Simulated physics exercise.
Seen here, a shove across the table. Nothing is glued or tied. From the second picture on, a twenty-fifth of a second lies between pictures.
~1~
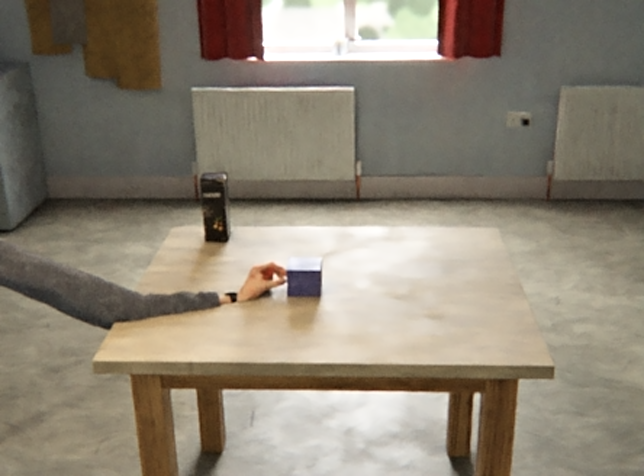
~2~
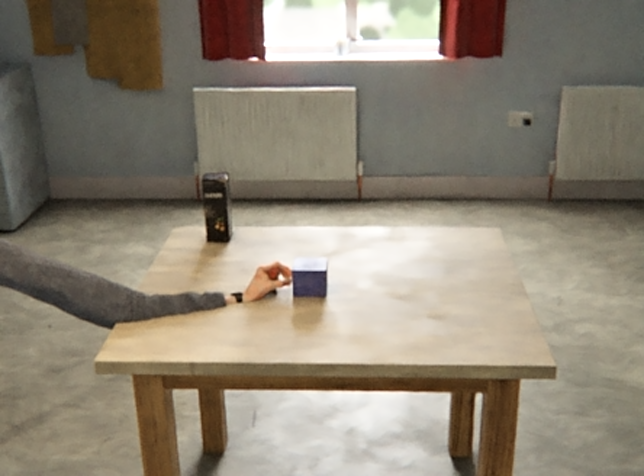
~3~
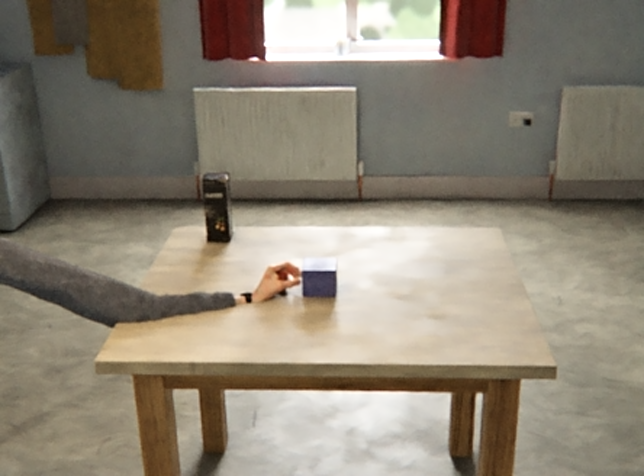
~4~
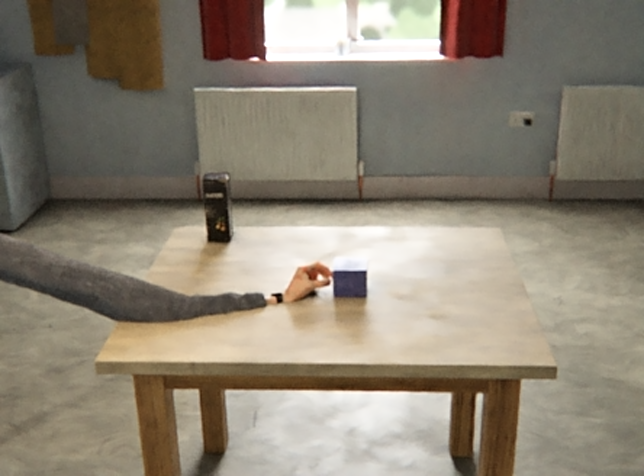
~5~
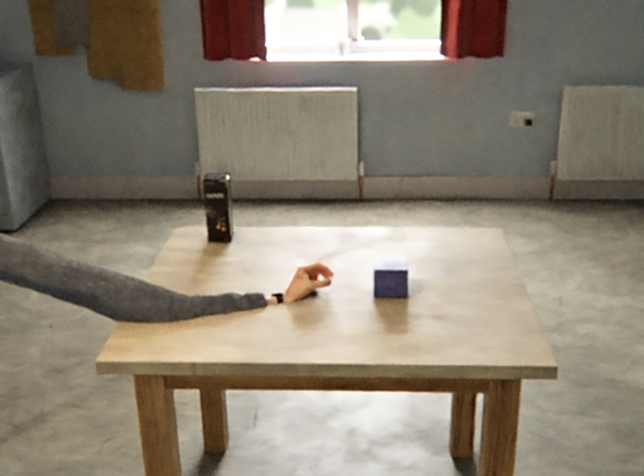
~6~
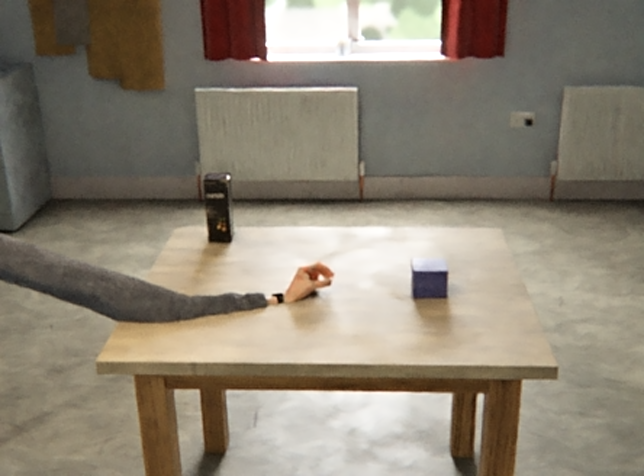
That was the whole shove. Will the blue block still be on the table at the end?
The blue block drops to the floor.
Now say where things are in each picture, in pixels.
Under the hand; blue block (305, 277), in the first picture.
Under the hand; blue block (310, 277), in the second picture.
Under the hand; blue block (320, 277), in the third picture.
Blue block (350, 277), in the fourth picture.
Blue block (390, 277) displaced about its own width, in the fifth picture.
Blue block (429, 278) displaced well along, in the sixth picture.
Then, 0.20 s past the last view, blue block now off the table.
Then, 0.30 s past the last view, things are still on the move.
Then, 0.50 s past the last view, as before.
Finally, off the table, blue block.
